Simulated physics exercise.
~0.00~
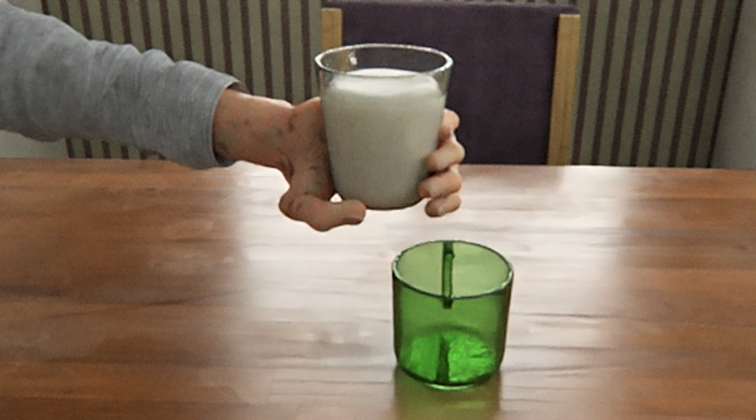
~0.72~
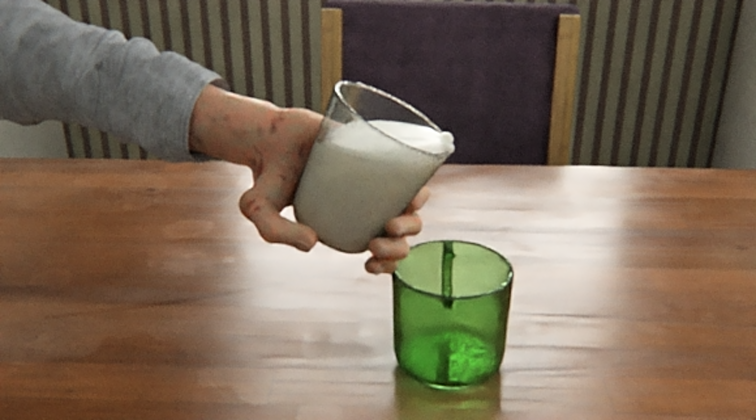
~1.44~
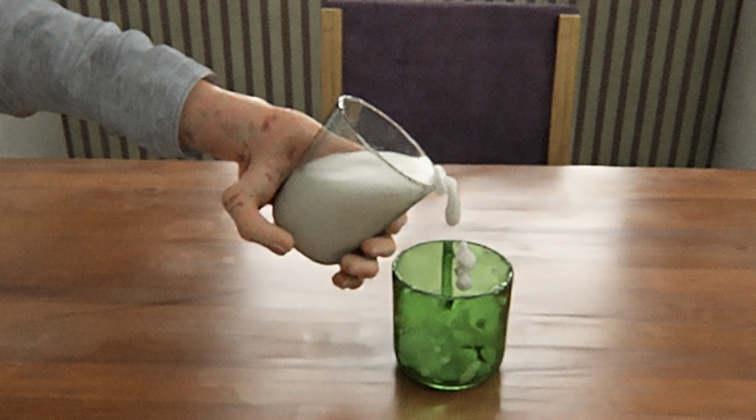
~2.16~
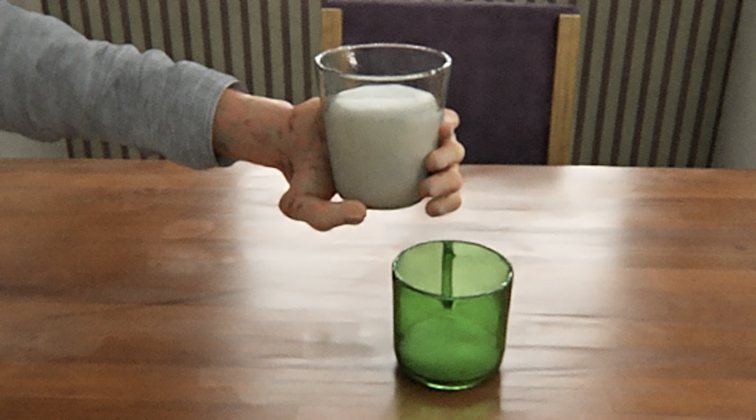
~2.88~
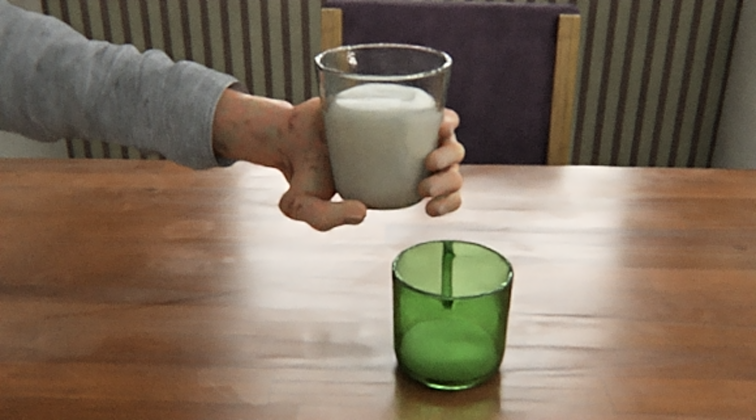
A hand tips a glass of milk, pours a little into a green mug, and straightens.
